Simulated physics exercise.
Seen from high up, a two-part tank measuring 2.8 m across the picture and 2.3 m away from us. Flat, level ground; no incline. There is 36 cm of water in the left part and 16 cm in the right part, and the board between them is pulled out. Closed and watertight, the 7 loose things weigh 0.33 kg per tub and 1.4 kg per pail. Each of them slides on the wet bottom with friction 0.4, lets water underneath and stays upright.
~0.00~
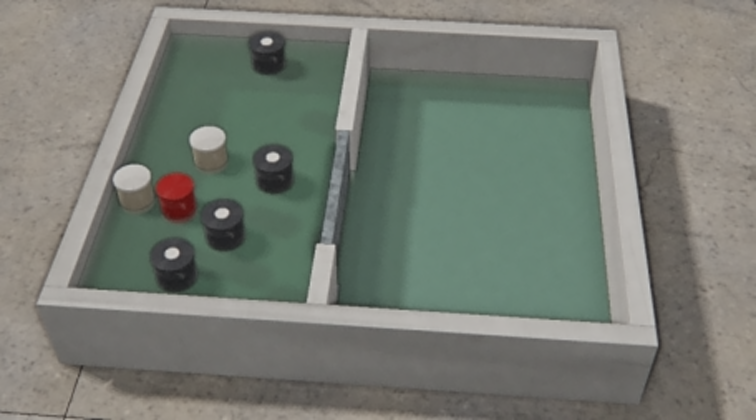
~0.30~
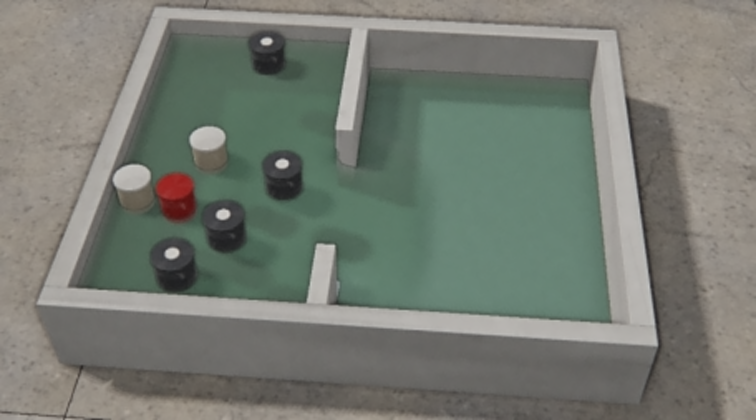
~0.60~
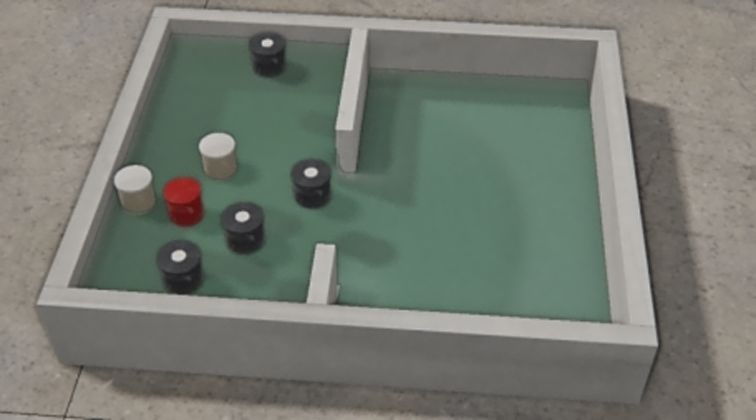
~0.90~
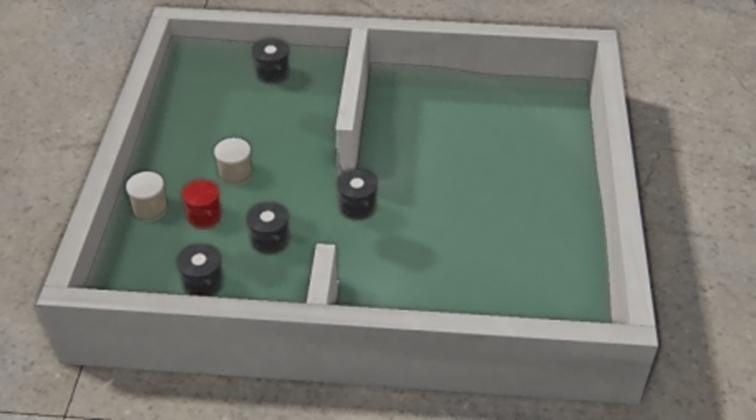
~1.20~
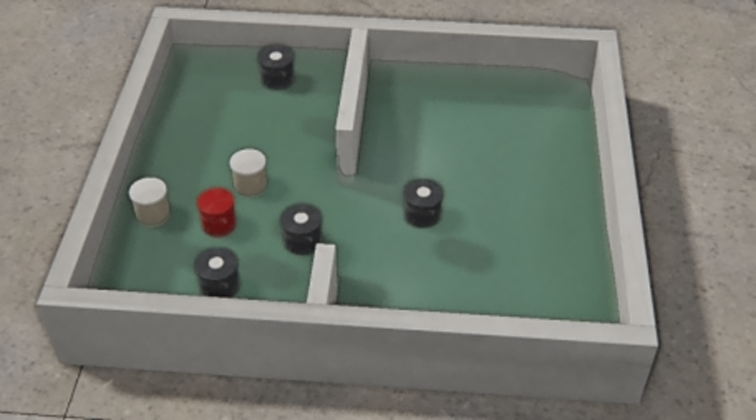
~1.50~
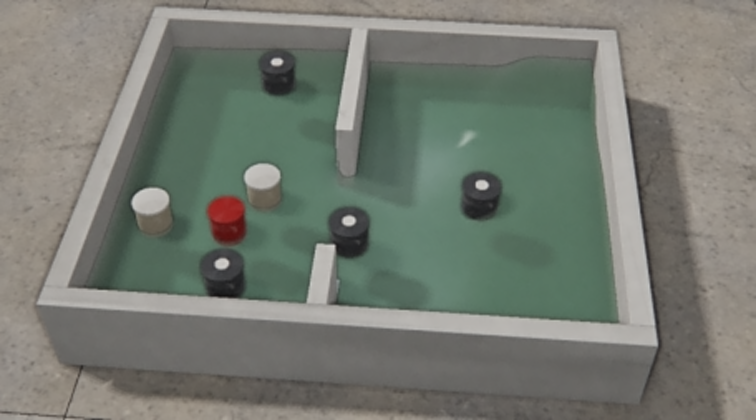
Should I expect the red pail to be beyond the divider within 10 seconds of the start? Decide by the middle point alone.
Red pail: Over.
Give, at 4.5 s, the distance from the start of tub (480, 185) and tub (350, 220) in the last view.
One is off by 80 cm, the other by 100 cm, in the order asked.
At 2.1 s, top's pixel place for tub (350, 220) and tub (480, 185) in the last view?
They end up about (460, 222) and (515, 145) in the last view.
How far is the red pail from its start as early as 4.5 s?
Around 30 centimetres.
After 2.1 s the red pail is near (253, 222), 0.4 m from its start, afloat; 2 of 7 are over the mark; 7 afloat.
After 4.5 s the red pail is near (209, 172), 0.3 m from its start, afloat; 2 of 7 are over the mark; 7 afloat.
After 7.0 s the red pail is near (366, 241), 1.1 m from its start, afloat; 3 of 7 are over the mark; 7 afloat.
After 10.0 s the red pail is near (518, 265), 1.9 m from its start, afloat; 3 of 7 are over the mark; 7 afloat.
